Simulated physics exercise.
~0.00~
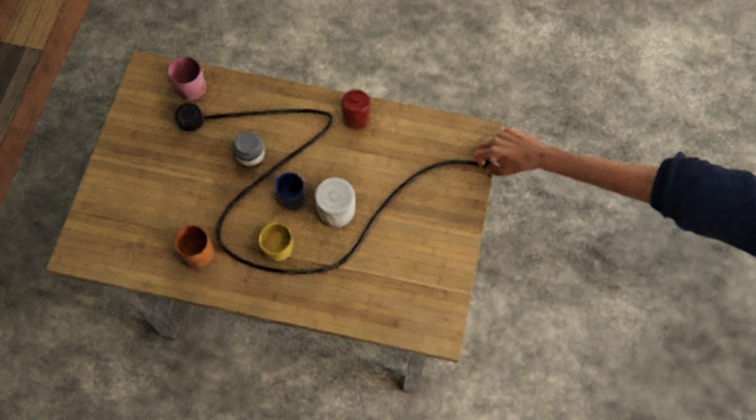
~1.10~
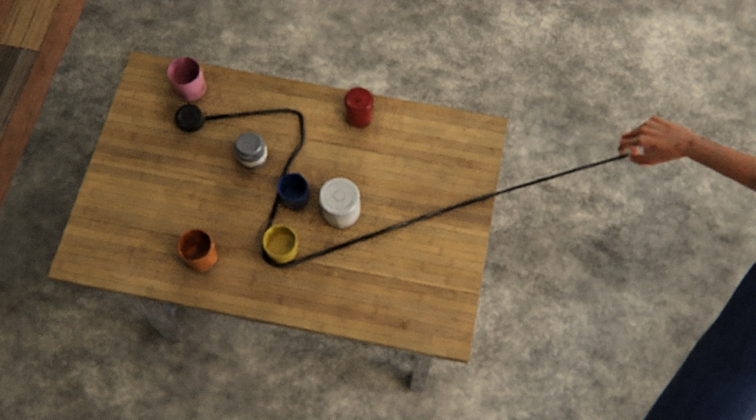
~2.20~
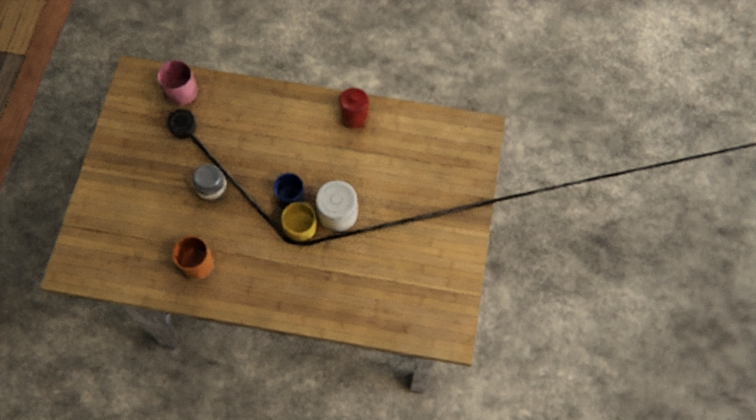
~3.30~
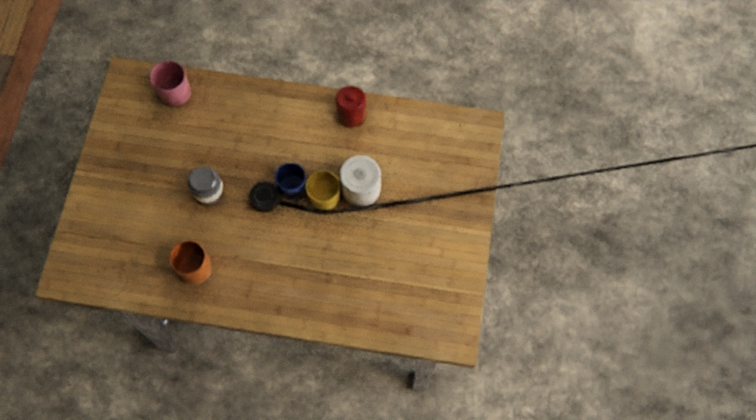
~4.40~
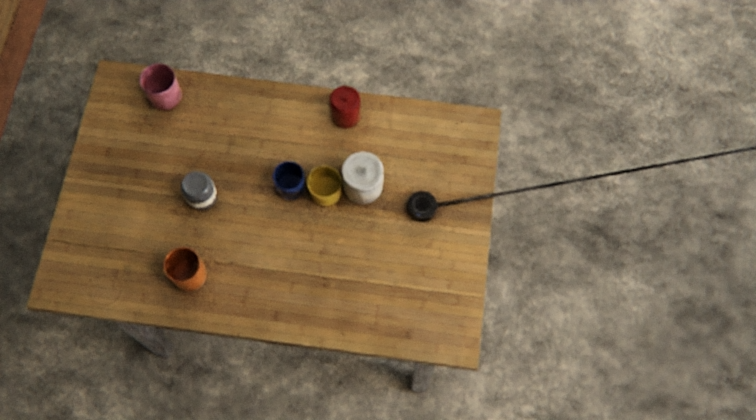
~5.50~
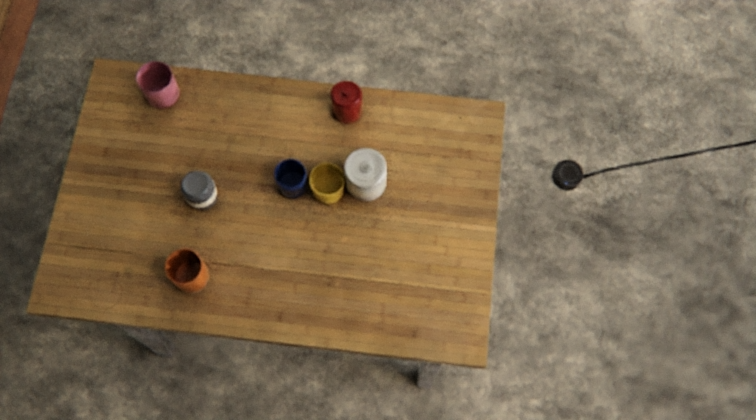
A hand pulls a black cord rightward, nudging several cups before its reel leaves the table.
